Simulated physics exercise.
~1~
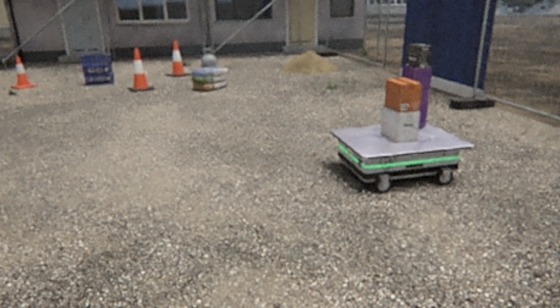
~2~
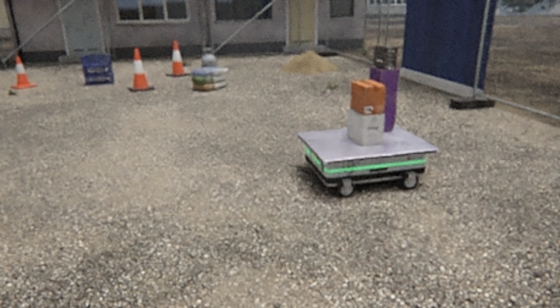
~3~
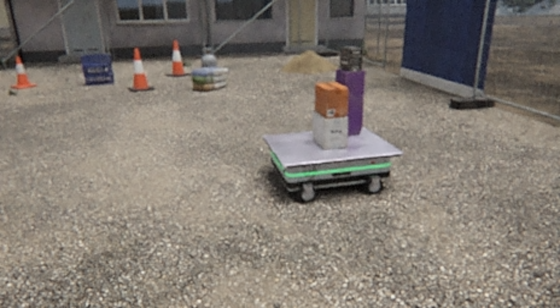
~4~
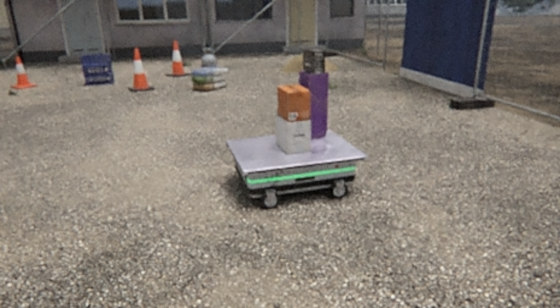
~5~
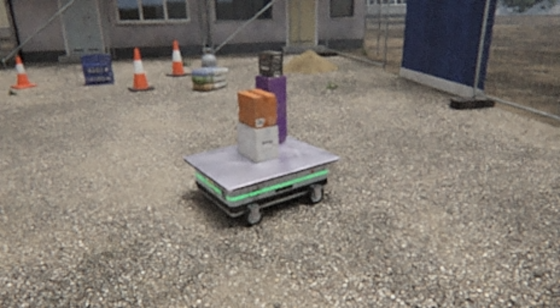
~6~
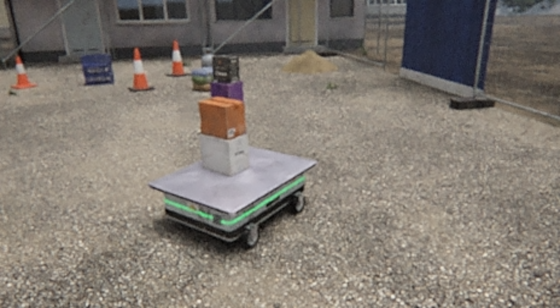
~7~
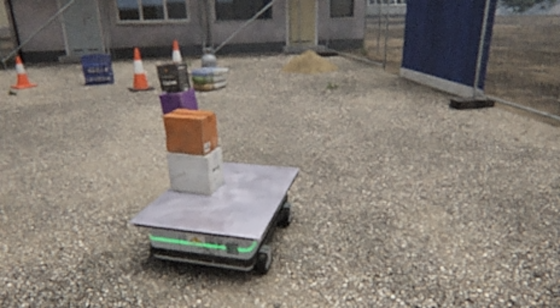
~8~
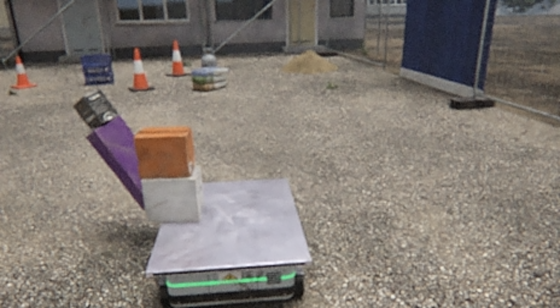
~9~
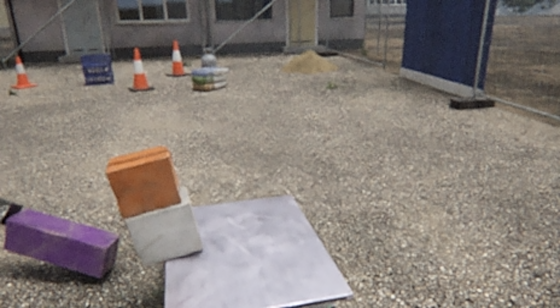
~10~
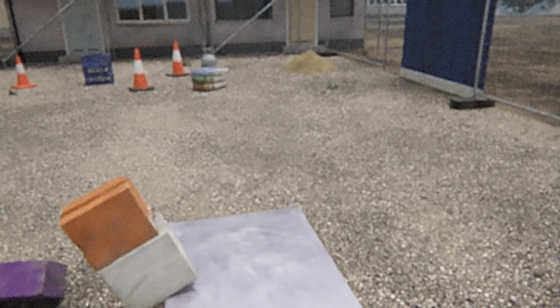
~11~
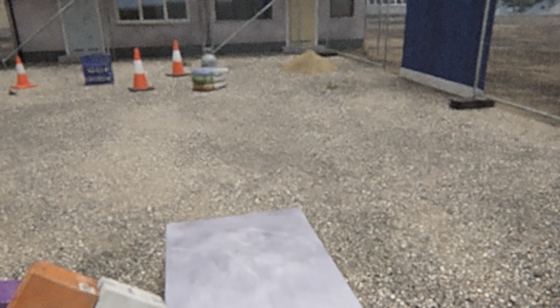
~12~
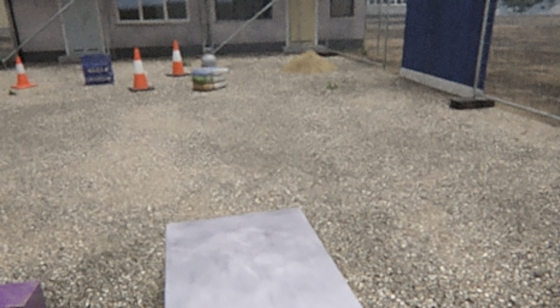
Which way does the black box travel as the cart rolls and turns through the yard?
The black box moves to the left, first riding on top of the purple box and then toppling off that side of the cart.
